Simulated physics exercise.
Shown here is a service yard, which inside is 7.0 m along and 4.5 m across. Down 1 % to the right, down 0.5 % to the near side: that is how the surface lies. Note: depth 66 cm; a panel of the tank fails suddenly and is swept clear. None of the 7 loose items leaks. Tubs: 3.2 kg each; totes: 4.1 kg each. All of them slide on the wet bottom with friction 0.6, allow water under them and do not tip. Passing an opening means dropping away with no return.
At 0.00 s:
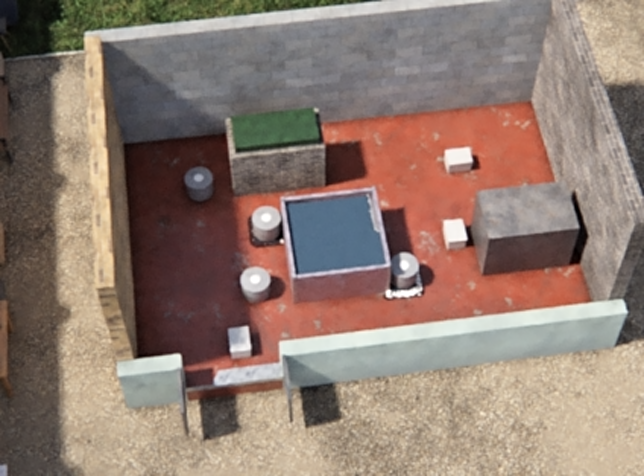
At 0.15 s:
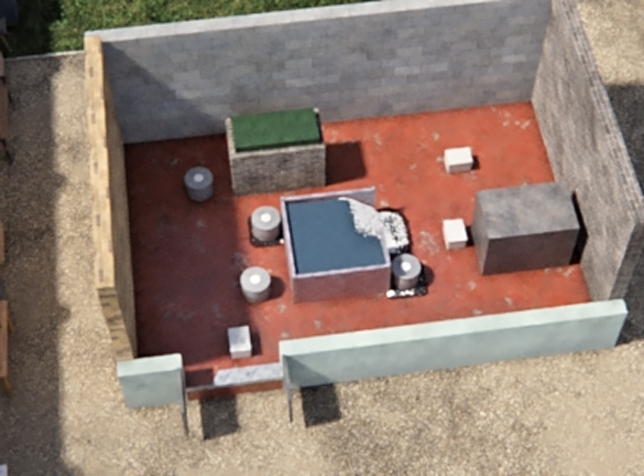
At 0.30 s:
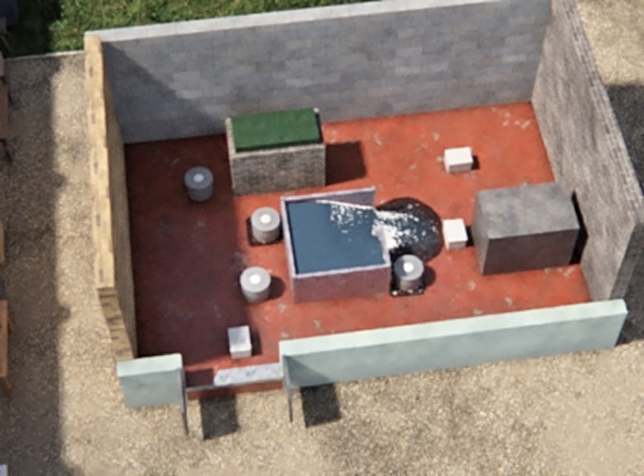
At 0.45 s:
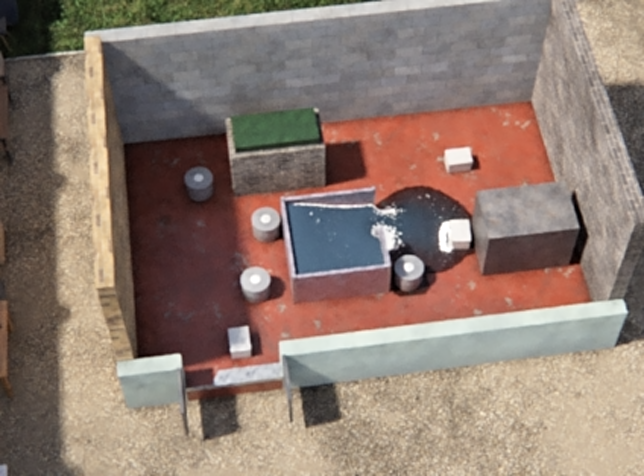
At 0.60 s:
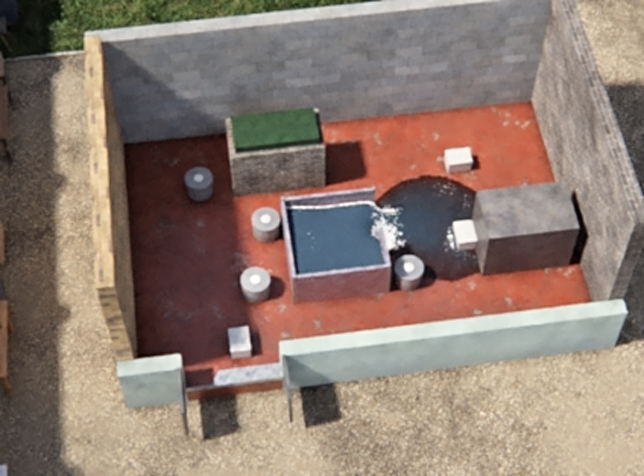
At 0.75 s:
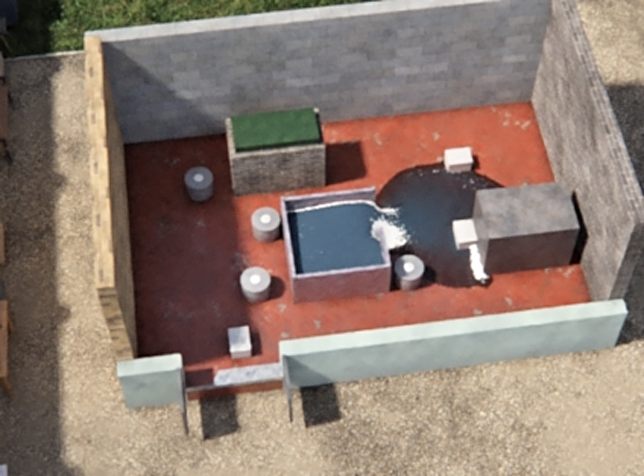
A walled yard held a square tank of water whose right side gave way, and water poured out across the red floor, nudging a white block rightward against a big grey box as the dark puddle widened.
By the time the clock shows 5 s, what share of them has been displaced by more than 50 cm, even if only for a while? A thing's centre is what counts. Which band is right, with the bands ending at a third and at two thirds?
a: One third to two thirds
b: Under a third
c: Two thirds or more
The answer is b.
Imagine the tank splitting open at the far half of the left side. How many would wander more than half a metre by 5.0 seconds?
The count would be 3.
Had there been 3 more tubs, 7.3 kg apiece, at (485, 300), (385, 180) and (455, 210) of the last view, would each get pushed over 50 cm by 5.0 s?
In order: Beyond it, within it, beyond it.
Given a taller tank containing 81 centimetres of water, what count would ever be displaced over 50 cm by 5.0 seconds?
Then the count would be 1.
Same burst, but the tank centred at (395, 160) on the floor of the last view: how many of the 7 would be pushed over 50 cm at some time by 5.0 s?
In that case the number is 3.
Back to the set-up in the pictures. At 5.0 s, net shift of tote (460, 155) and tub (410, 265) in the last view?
Going in order, that's 50 cm for one and 10 cm for the other.
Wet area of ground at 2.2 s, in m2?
Somewhere around 13 m2, roughly.
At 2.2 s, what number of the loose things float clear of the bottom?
That would be 2 of them.
After 1.1 s 0 of 7 are over 50 cm from their spots; 1 afloat.
After 2.2 s 1 of 7 are over 50 cm from their spots; 2 afloat.
After 3.5 s 1 of 7 are over 50 cm from their spots; 2 afloat.
After 5.0 s 0 of 7 are over 50 cm from their spots, and 1 have been at some point; 2 afloat.
